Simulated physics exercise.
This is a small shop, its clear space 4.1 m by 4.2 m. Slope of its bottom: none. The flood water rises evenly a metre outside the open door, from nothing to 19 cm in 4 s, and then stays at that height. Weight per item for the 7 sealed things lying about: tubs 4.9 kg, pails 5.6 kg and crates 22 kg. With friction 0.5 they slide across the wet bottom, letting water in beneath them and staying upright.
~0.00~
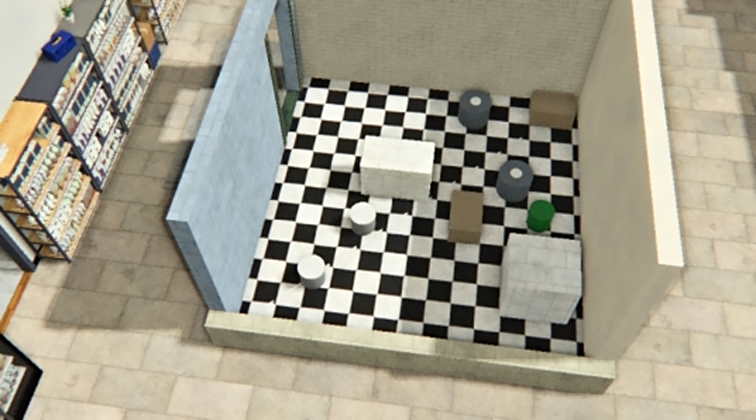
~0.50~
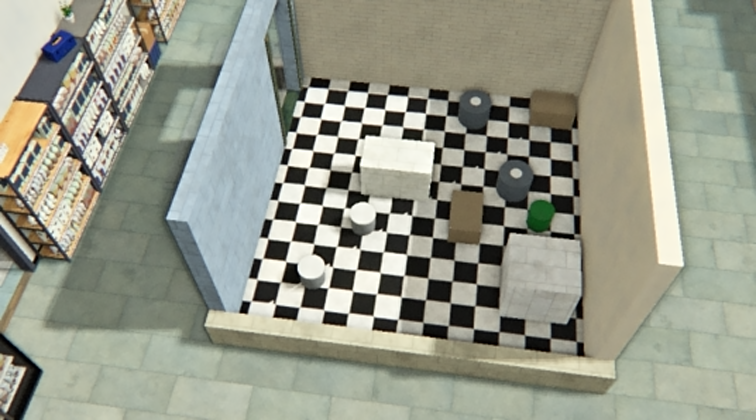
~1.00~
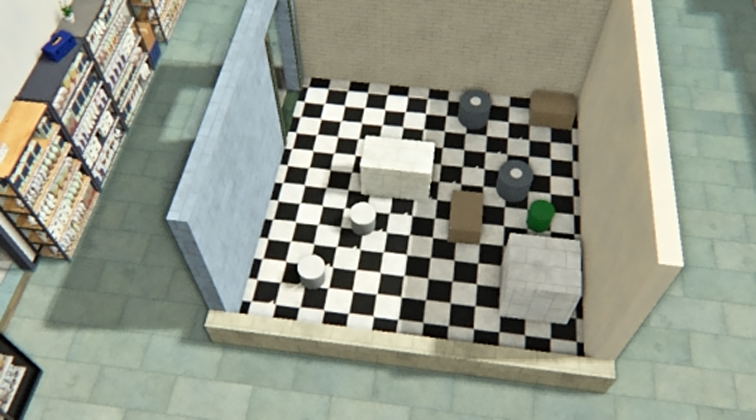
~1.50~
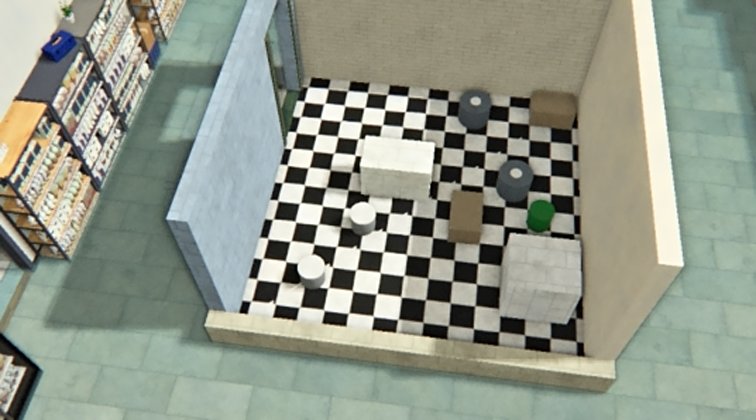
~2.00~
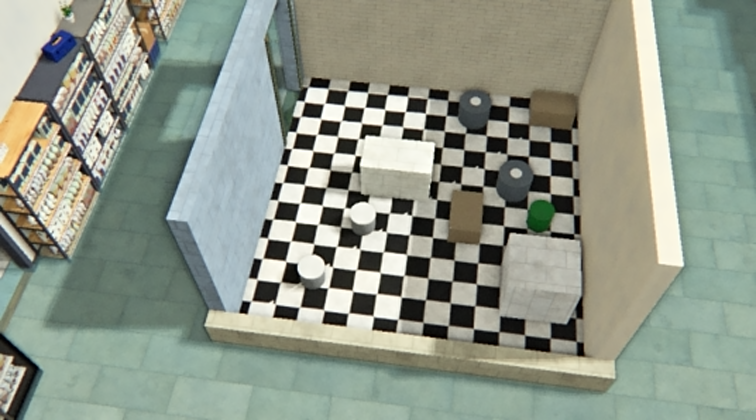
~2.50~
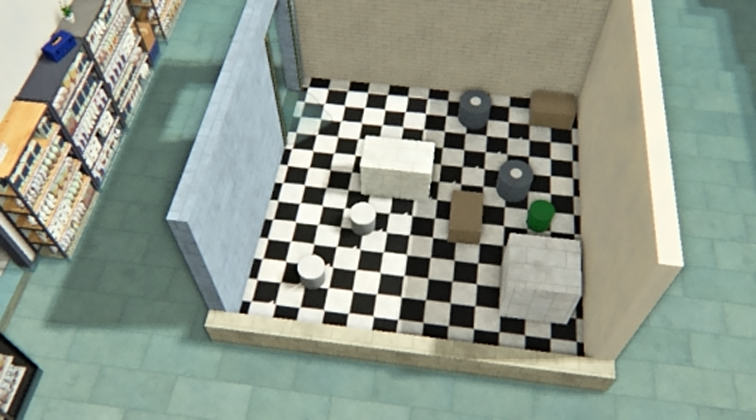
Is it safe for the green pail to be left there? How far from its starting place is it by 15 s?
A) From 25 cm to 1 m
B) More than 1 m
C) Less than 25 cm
Answer: B.
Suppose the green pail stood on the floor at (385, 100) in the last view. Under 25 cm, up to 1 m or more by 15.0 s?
Here it heads a good way off.
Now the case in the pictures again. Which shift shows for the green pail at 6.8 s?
I'd put it at around 0 cm.
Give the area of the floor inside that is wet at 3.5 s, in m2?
Near 2.5 m2 in all.
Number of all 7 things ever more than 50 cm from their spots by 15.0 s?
Count: 5.
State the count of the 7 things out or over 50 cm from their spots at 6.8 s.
I count 1 of them.
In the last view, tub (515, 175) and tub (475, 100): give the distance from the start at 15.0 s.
140 cm, 250 cm.
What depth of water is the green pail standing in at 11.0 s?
Depth approx. 3 cm.
After 3.5 s the green pail is near (542, 210), 0.0 m from its start, aground; 0 afloat.
After 6.8 s the green pail is near (542, 210), 0.0 m from its start, aground; 2 afloat.
After 11.0 s the green pail is near (437, 262), 1.6 m from its start, aground; 3 afloat.
After 15.0 s the green pail is near (380, 262), 2.2 m from its start, afloat; 5 afloat.
